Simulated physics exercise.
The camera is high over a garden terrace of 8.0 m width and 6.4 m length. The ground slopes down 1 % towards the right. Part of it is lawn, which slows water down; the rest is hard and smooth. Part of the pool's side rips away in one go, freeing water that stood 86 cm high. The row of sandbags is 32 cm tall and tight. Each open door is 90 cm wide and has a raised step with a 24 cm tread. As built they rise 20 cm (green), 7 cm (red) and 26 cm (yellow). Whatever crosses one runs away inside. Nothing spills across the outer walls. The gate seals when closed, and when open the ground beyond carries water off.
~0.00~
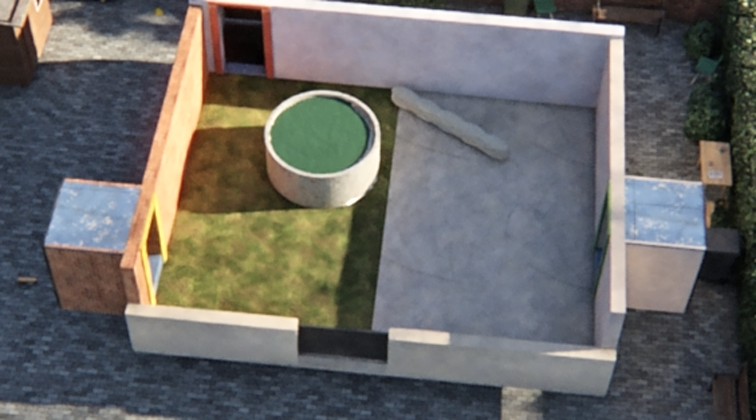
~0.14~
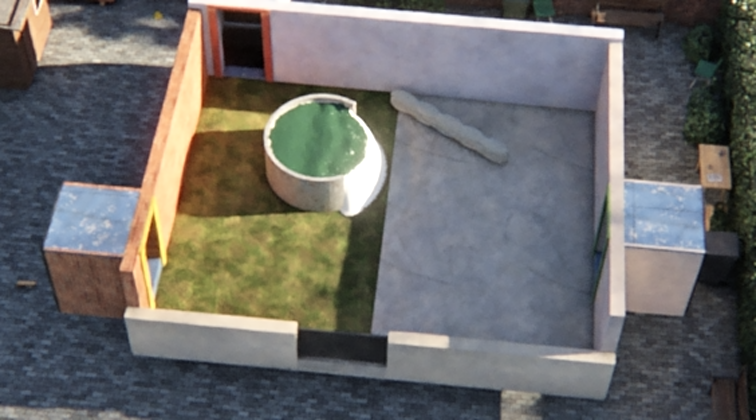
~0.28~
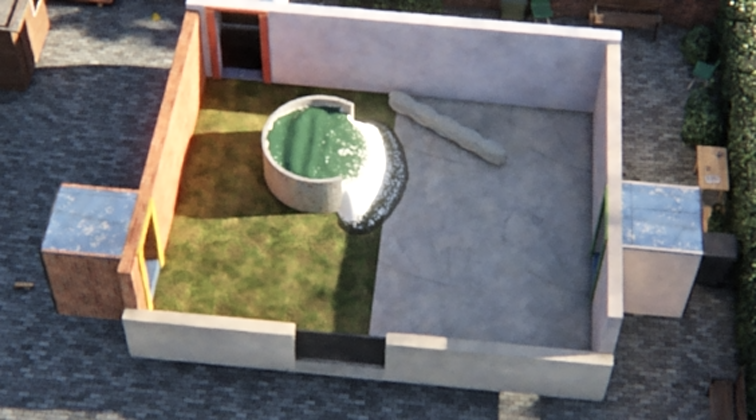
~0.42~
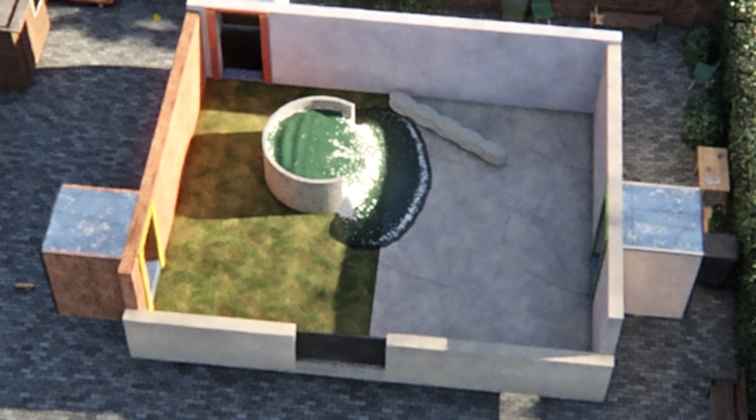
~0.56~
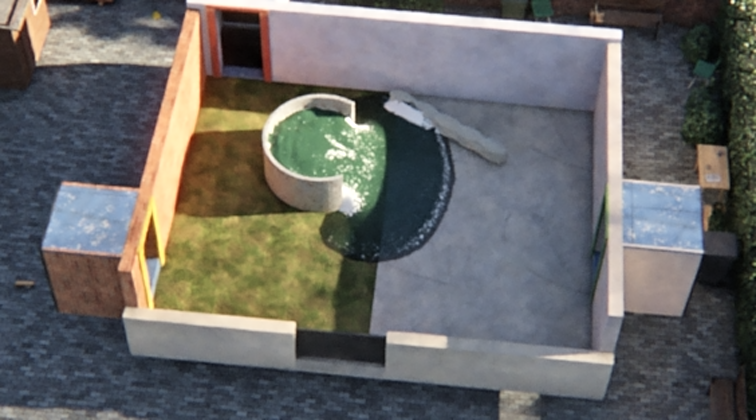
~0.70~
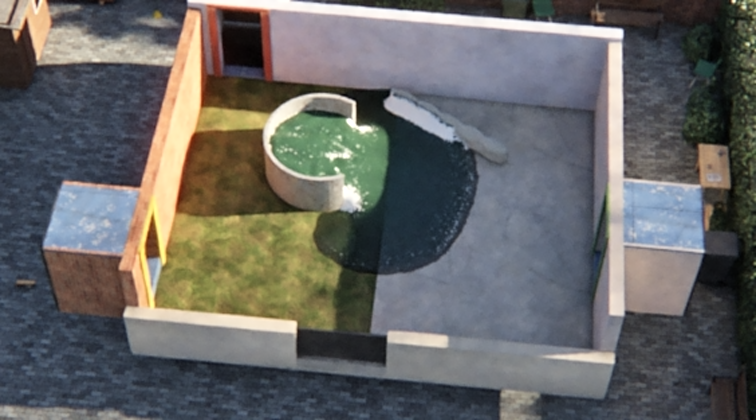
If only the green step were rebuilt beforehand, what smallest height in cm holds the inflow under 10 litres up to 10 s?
Close to 28 cm is just enough.
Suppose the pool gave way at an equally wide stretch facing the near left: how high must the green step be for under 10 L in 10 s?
Some 10.0 cm.
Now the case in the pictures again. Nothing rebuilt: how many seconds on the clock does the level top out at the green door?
Around 2.2 s.
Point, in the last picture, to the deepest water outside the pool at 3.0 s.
Around (579, 376).
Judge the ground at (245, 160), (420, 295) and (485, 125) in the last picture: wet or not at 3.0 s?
In turn: Dry, flooded, under water.
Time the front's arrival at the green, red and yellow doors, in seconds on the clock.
Arrival: Green 1.6 s, red 3.6 s, yellow 8.5 s.
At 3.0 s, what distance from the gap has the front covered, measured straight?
Roughly 6.0 m.
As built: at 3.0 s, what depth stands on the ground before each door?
Depths in cm: Green 27, red 0, yellow 0.
After 1.4 s water covers 40 % of the floor, deepest (36 cm) near (447, 140); it has not reached the green door.
After 3.0 s water covers 60 % of the floor, deepest (43 cm) near (579, 376); 27 cm at the green door, 33 litres in over its 20 cm step.
After 10.0 s water covers 95 % of the floor, deepest (14 cm) near (565, 111); 7 cm at the green door, 46 litres in over its 20 cm step.
At the green door as built, the water arrived by 1.7 s and peaked near 32 cm at 2.2 s.
With a step of 22.5 cm, 30 litres would have come in within the 10 s; with 30 cm, 5 litres. So under 10 litres takes about 28 cm.
